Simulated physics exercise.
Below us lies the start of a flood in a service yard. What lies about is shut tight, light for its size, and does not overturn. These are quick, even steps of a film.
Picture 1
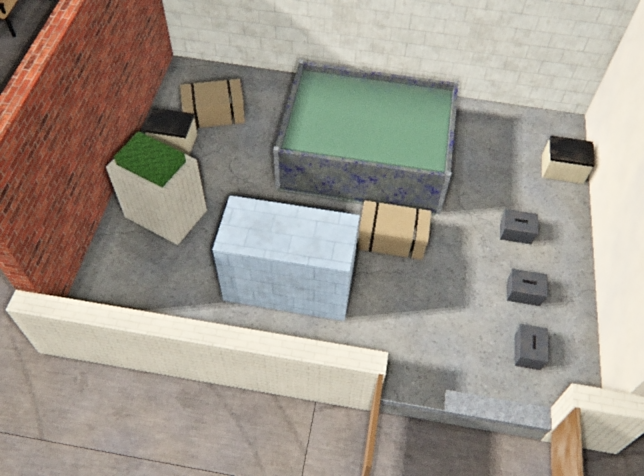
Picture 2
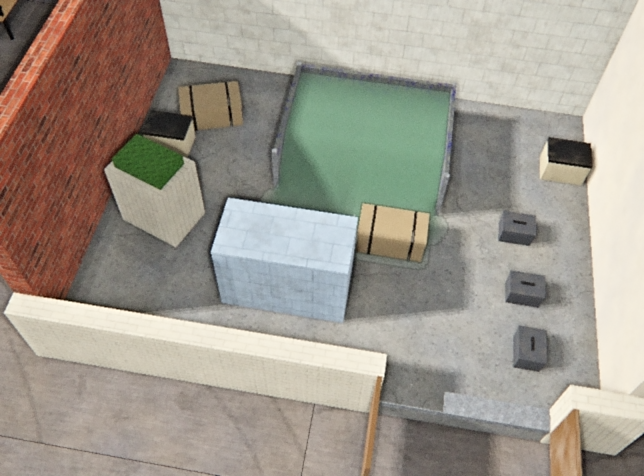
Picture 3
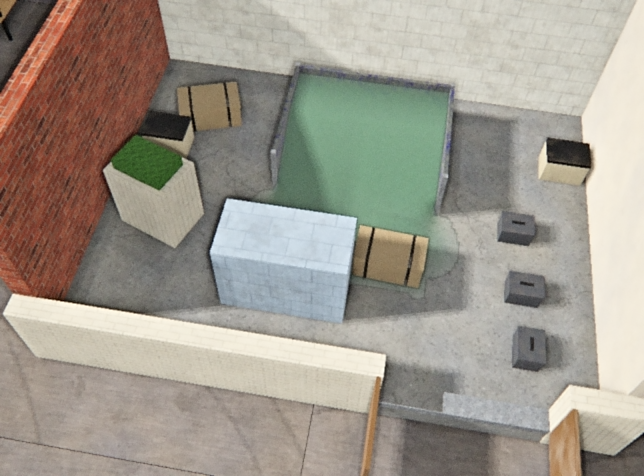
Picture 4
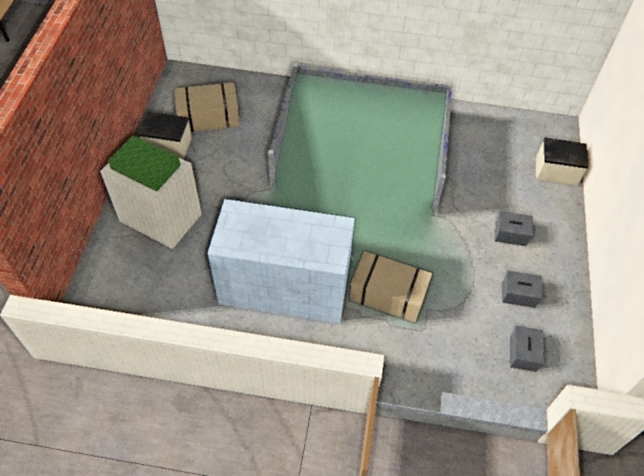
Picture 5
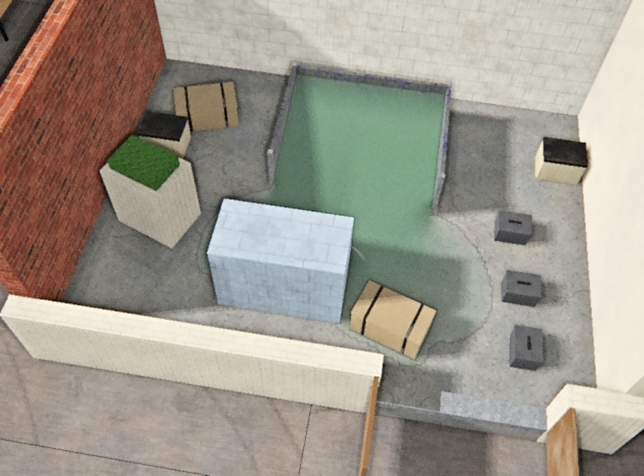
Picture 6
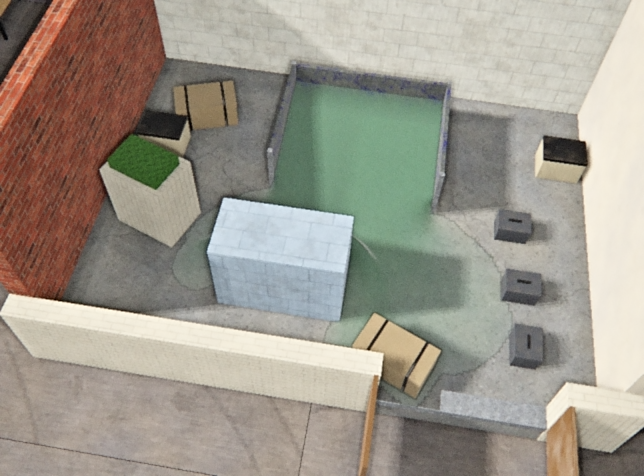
To begin with, green water fills a walled tank in a yard, with a strapped tan box beside a pale blue block. The tank's front side disappears and water spreads across the floor, carrying the box forward and turning it toward the low front wall, while the other objects stay put.
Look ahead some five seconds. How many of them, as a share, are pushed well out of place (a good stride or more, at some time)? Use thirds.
That comes to two thirds or more.
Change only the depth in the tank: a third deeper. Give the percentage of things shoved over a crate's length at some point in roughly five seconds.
Close to 90 %.
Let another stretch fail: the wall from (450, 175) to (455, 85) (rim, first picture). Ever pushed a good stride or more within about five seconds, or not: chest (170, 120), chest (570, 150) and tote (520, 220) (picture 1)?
In turn: Under that, short of that, yes.
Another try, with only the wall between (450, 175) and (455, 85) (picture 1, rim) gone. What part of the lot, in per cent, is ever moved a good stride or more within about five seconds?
I make it 40 per cent.
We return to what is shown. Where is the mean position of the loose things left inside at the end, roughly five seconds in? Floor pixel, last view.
At about (409, 189).
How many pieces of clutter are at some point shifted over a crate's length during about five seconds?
I count 5.
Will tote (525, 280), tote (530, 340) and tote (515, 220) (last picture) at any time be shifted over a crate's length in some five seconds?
One after the other: Pushed that far, shifted that much, no.
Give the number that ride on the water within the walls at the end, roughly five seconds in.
That makes 4.
A moment on, 1 of 7 are well off their spots; 1 afloat.
Next, 2 of 7 are well off their spots; 1 afloat.
Later, 4 of 7 are well off their spots; 3 afloat.
In the end, 5 of 7 are well off their spots, and 5 have been at some point; 4 afloat.
